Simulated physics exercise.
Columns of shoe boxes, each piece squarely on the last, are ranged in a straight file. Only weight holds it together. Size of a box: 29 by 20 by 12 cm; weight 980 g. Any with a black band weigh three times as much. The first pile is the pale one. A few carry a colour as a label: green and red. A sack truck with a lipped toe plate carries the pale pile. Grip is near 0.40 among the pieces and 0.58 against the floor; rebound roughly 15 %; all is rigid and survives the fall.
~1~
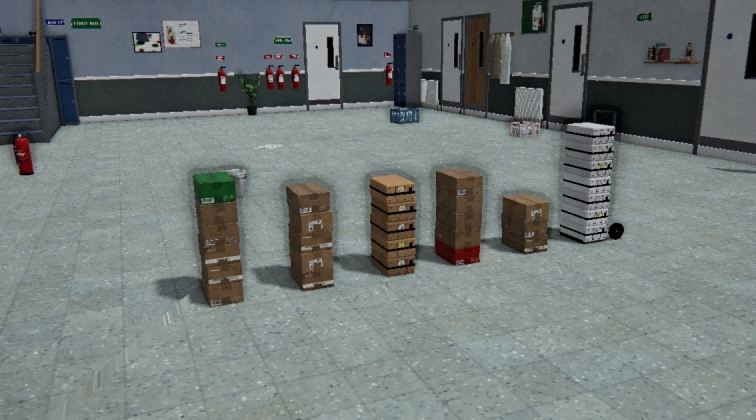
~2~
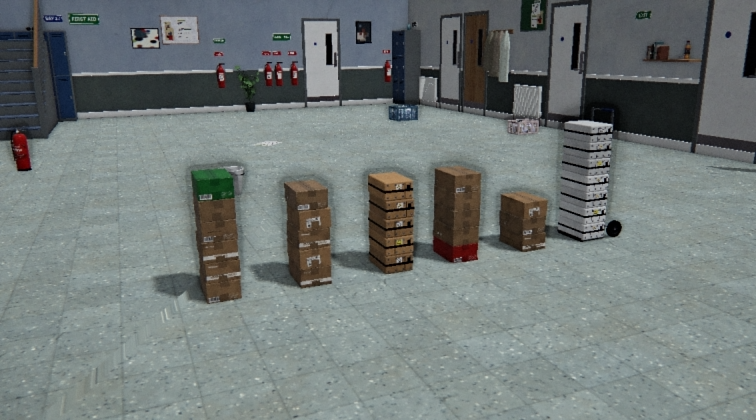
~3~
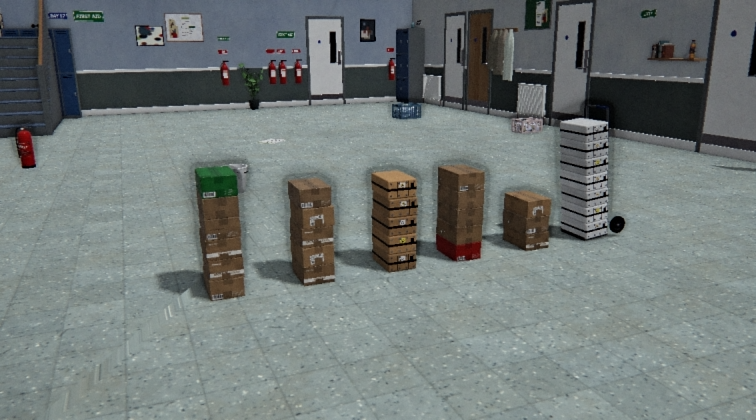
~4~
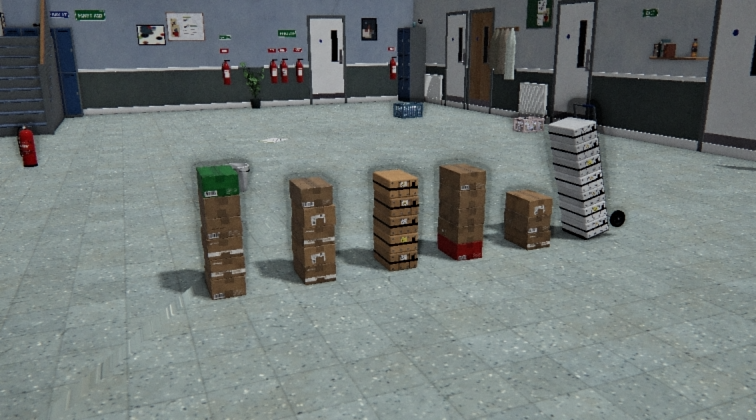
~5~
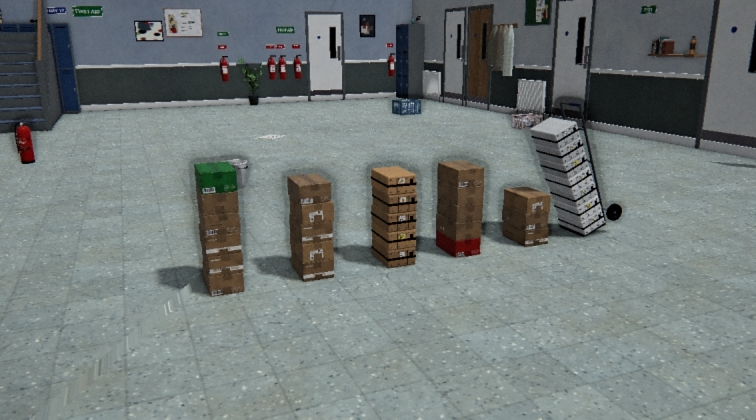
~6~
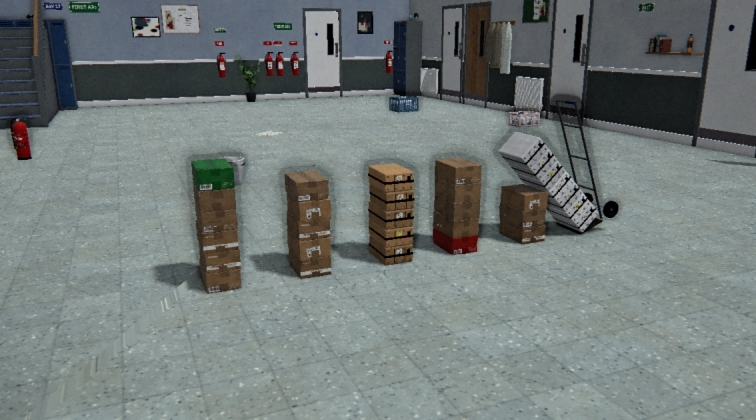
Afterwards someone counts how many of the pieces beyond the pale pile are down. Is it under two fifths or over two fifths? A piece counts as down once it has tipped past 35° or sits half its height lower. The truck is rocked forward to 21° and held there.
Fewer than two in five of them.
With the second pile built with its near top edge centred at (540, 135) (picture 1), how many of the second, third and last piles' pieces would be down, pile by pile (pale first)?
Then second 7, third 4, last 6.
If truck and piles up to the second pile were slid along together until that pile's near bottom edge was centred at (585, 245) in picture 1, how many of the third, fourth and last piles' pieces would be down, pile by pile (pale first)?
In that case third 0, fourth 0, last 0.
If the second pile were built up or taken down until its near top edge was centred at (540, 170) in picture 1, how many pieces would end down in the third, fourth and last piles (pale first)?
Then third 0, fourth 0, last 0.
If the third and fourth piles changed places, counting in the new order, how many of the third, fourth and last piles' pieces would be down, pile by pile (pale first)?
Then third 3, fourth 0, last 0.
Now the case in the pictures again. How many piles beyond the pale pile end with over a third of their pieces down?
2 in all.
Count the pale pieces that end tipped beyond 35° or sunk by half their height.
7 pale pieces.
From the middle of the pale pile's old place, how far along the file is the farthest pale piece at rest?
Roughly 90 cm along.
Then, 0.14 s after the last picture, 7 of the pale pile down; none of the 24 other boxes down, 2 disturbed.
Then, 0.38 s after the last picture, 7 of the pale pile down; 1 of the 24 other boxes down.
Then, 1.02 s after the last picture, 7 of the pale pile down; 5 of the 24 other boxes down.
At rest, 7 of the pale pile down; 5 of the 24 other boxes down; green box unmoved; red box unmoved. That is 21 per cent. As the last picture would show them, middles, green box near (213, 174), red box near (455, 239).
